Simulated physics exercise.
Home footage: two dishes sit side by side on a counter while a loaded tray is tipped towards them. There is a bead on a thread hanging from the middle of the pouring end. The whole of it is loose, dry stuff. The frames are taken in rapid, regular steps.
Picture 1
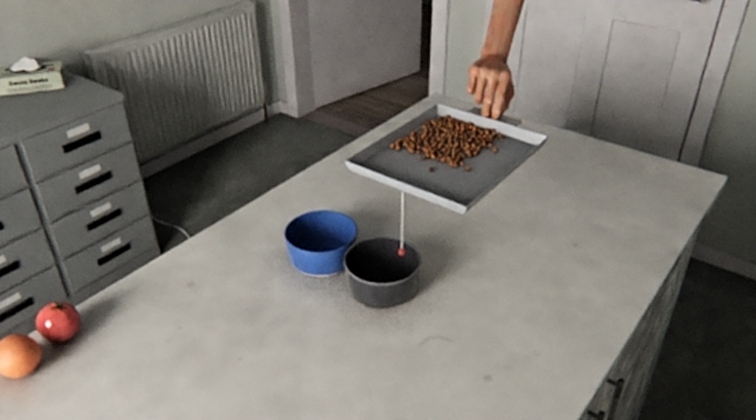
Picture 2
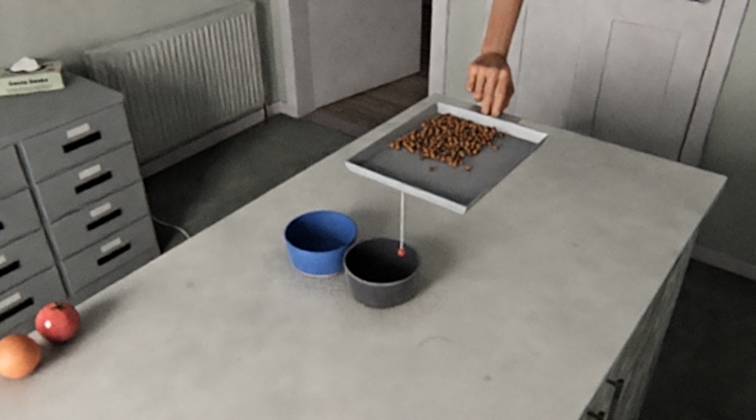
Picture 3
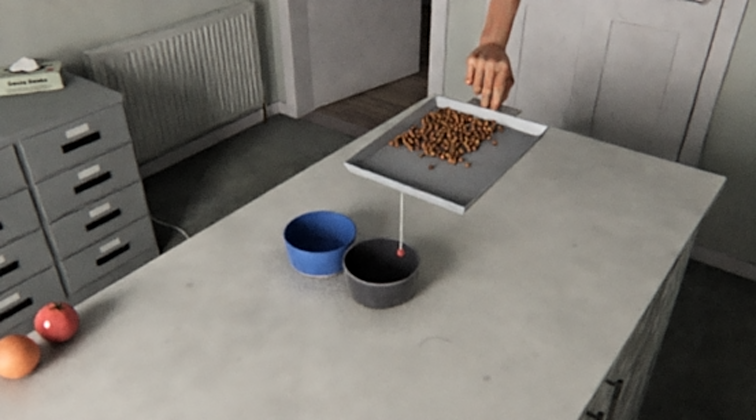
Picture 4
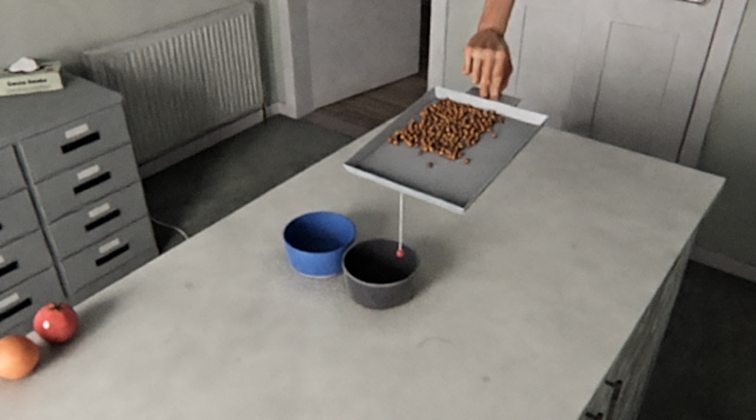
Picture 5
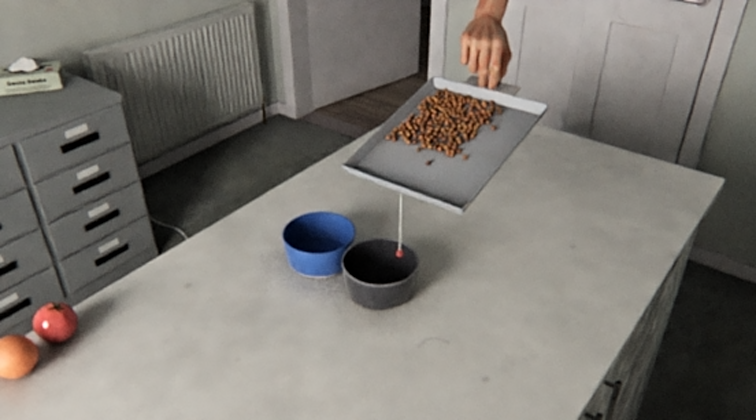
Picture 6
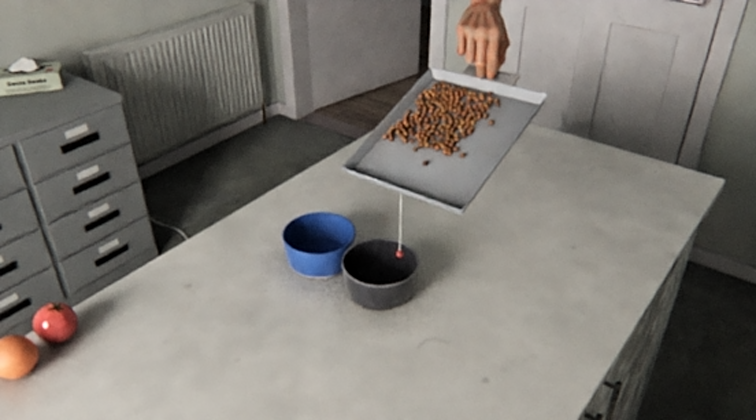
A hand gradually raises the back of a tray of cereal balls above two bowls.
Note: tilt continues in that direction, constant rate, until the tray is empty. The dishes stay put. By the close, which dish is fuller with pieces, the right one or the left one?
The right one.
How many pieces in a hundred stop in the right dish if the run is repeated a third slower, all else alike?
Estimate: Around 60%.
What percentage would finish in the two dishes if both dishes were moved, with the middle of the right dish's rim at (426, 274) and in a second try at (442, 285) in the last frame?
The first comes to 50 percent and the second to 50 percent.
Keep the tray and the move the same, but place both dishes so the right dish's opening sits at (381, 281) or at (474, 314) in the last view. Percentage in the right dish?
Close to 40 in a hundred first, close to 0 in a hundred second.
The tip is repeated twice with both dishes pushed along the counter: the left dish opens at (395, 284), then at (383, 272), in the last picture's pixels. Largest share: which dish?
Place 1 - the dish at left; place 2 - the dish at left.
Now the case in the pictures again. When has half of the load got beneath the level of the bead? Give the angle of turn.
Around 70°, give or take.
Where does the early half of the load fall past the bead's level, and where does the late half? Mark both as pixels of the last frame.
It goes through near (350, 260) first, then near (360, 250).
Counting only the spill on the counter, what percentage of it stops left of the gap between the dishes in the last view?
It comes out at roughly 70 percent.
Soon after the last picture, tray tipped steeply; about half on the tray; a small part in the right dish; a stray few in the left dish; a small part outside both; about a quarter in the air.
A little later, tray tipped past a quarter turn; about half in the right dish; a small part in the left dish; about a third outside both; a small part in the air.
Later still, tray tipped past a quarter turn; about half in the right dish; a small part in the left dish; about a third outside both.
At rest, tray tipped past a quarter turn; about half in the right dish; a small part in the left dish; about a third outside both.
